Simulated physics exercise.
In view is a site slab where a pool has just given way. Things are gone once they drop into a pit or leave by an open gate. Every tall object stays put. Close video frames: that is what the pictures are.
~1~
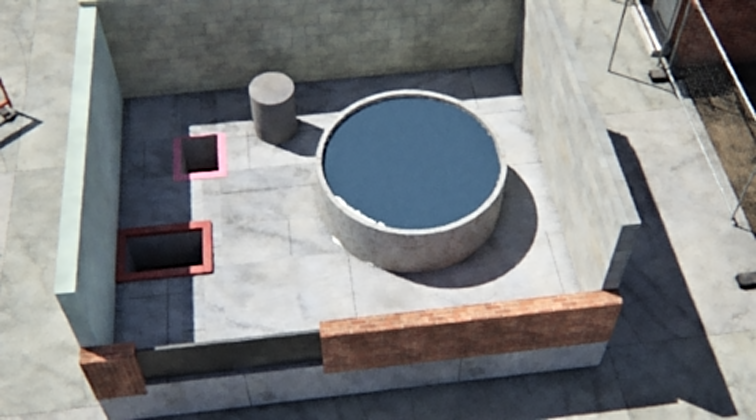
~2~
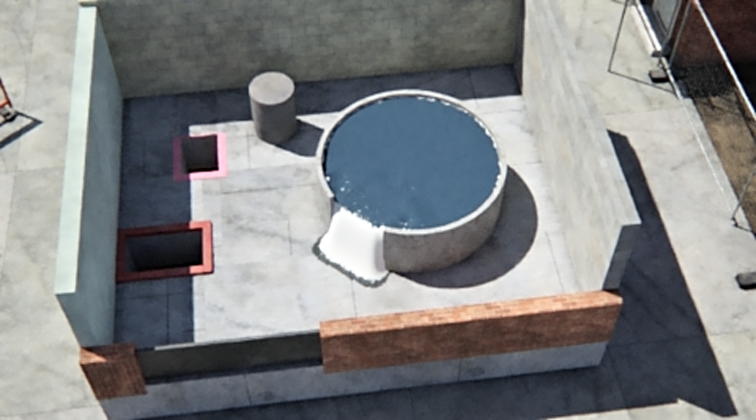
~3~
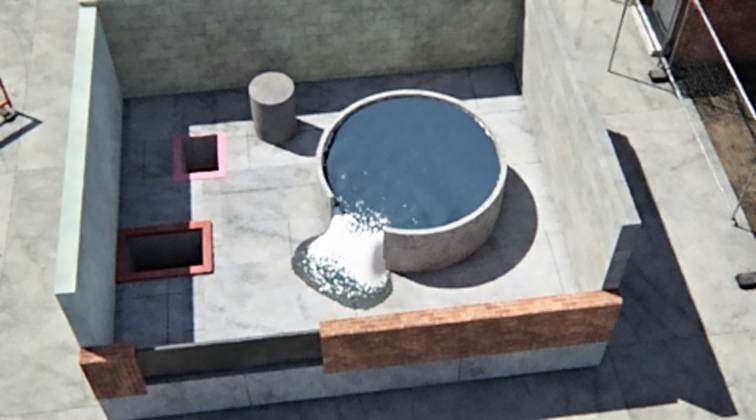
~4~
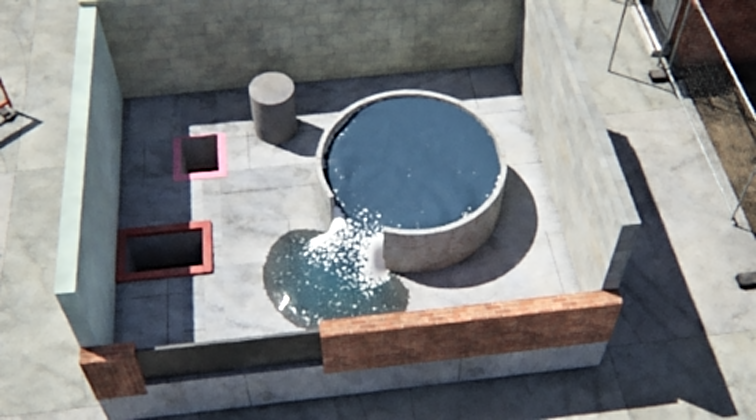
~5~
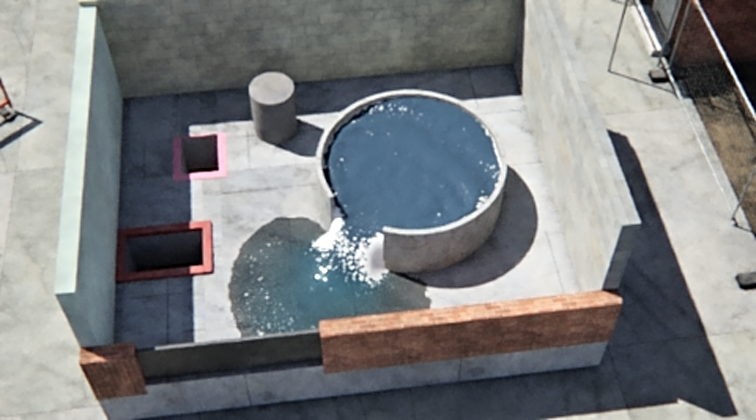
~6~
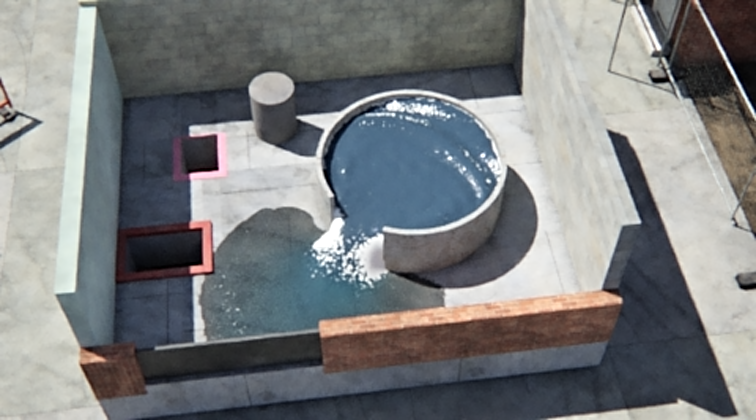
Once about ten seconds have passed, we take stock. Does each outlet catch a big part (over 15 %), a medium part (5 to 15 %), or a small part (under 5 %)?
Parts caught - gate: A small part; red pit: A big part; pink pit: A small part.
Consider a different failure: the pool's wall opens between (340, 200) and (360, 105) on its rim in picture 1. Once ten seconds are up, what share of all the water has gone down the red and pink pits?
Per cent: Red 25, pink 30.
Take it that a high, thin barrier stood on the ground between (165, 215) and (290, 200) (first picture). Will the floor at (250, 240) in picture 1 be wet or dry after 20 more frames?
Submerged.
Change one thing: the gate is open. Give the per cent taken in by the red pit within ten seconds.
Red 8 %.
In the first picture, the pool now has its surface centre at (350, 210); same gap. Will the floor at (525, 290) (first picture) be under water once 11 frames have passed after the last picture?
There: Under water.
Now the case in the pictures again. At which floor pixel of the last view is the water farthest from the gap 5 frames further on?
Around (113, 373).
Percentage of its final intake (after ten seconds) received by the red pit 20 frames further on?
Around 35 in a hundred.
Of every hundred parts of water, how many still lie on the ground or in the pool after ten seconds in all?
Result: Close to 58 %.
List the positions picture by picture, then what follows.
In the first frame, still water in the round tank at (411, 161).
In the second frame, the front is at (380, 281), out from the gap at (356, 241).
In the third frame, the front is at (367, 304), out from the gap at (356, 242).
In the fourth frame, the front is at (287, 312), out from the gap at (356, 243).
In the fifth frame, the front is at a hidden place, out from the gap at (356, 243).
In the sixth frame, water pours out at (356, 242) and has run to a hidden place.
A moment on, water covers 30 % of the floor; the gate 0 %, the red pit 0 %, the pink pit 0 %.
Next, water covers 40 % of the floor; the gate 0 %, the red pit 3 %, the pink pit 0 %.
Then, water covers 50 % of the floor; the gate 0 %, the red pit 13 %, the pink pit 0 %.
Later, water covers 70 % of the floor; the gate 0 %, the red pit 30 %, the pink pit 0 %.
In the end, water covers 95 % of the floor; the gate 0 %, the red pit 41 %, the pink pit 2 %.
